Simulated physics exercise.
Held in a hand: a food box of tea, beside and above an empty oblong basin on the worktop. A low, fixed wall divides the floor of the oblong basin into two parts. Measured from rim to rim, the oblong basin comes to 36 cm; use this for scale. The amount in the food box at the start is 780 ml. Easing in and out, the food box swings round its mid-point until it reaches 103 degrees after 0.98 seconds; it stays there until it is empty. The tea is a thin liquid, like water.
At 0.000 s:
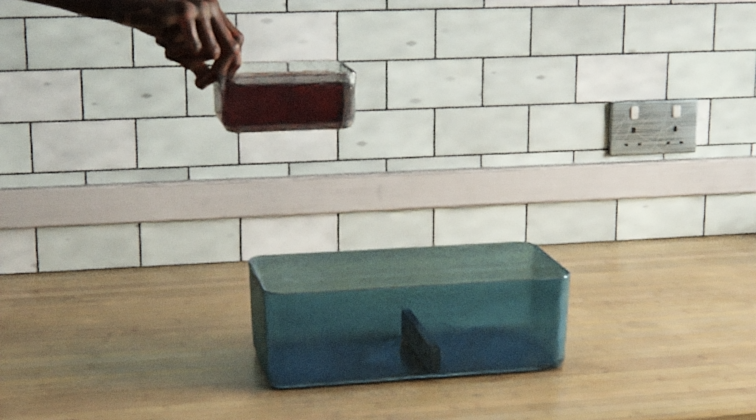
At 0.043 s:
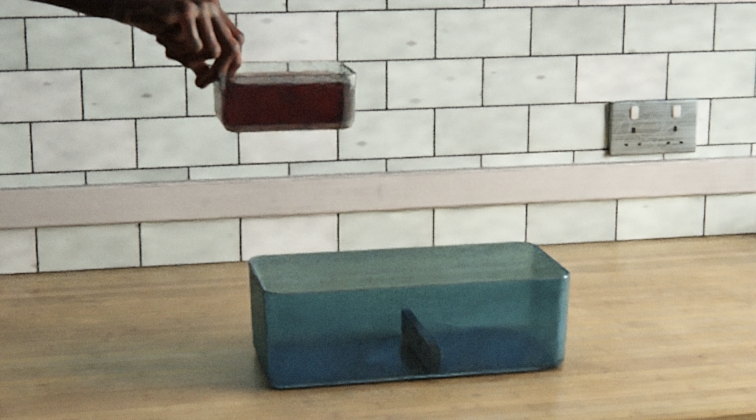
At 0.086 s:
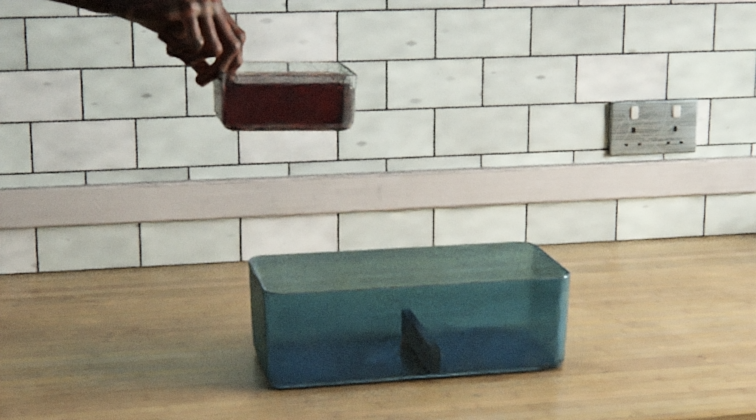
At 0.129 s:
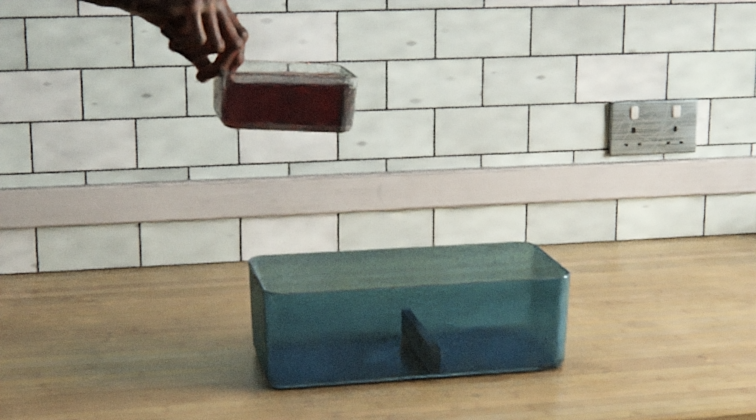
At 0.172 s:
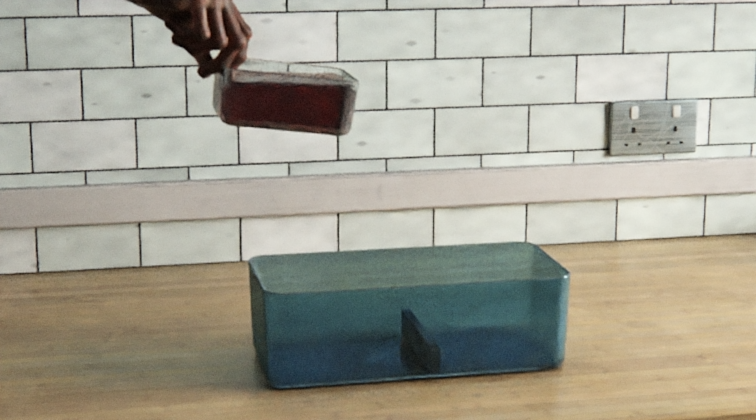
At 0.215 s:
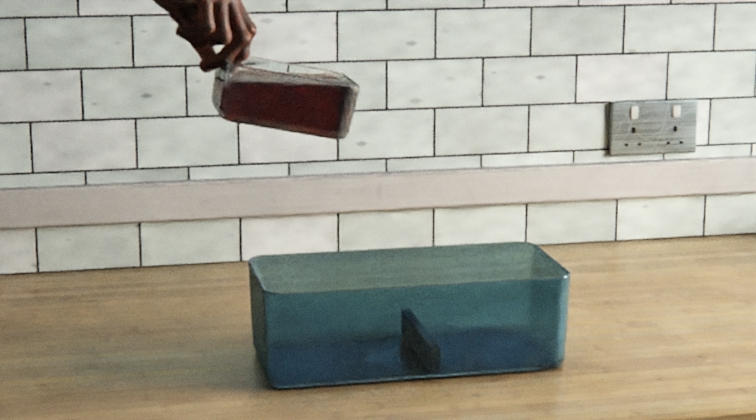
A hand at the upper left grips the end of a clear food box of dark red tea, above a wooden worktop seen from the front and slightly above. Below sits an oblong blue-green see-through basin with a small dark upright piece inside, before white brick tiles and a metal socket at right. The hand holds nearly still, then gently tilts the box, its right end dipping slightly, while the view stays fixed.
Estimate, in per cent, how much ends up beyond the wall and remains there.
Roughly 52 % ends up beyond the wall.
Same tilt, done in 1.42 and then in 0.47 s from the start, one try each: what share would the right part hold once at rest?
Near 55 in a hundred on the first go and near 25 in a hundred on the second.
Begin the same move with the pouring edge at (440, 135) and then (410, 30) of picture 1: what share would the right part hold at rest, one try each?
Try 1: Approx. 85 %; try 2: Approx. 65 %.
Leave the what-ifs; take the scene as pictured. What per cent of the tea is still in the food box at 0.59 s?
Roughly 36 %.
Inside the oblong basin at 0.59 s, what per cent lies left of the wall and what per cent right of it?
Lab note: Left near 5, right near 6.
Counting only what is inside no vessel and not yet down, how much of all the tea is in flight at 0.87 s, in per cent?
In-air share: About 8 %.
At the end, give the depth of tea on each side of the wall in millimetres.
Left part: About 12 mm; right part: About 16 mm.
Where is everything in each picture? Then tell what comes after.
In the first frame, tilt 0°; pouring edge (348, 69); surface from (218, 81) to (345, 77); the oblong basin's rim runs from (257, 277) to (551, 260); the wall's top is at (420, 328).
In the second frame, tilt 0°; pouring edge (348, 69); surface from (218, 80) to (345, 77).
In the third frame, tilt 2°; pouring edge (349, 71); surface from (219, 80) to (346, 77).
In the fourth frame, tilt 4°; pouring edge (349, 73); surface from (220, 79) to (346, 79).
In the fifth frame, tilt 8°; pouring edge (350, 77); surface from (220, 78) to (347, 80).
In the sixth frame, tilt 12°; pouring edge (351, 82); surface from (221, 78) to (349, 80).
After 0.59 s the tilt is 68° and 36 per cent is still to pour, 5 is left of the wall and 6 right of it.
After 0.87 s the tilt is 100° and 7 per cent is still to pour, 29 is left of the wall and 52 right of it.
After 1.16 s the tilt is 103° and 0 per cent is still to pour, 40 is left of the wall and 52 right of it.
After 1.48 s the tilt is 103° and 0 per cent is still to pour, 43 is left of the wall and 52 right of it.
In the end 43 per cent lies left of the wall, 52 right of it and 6 outside.
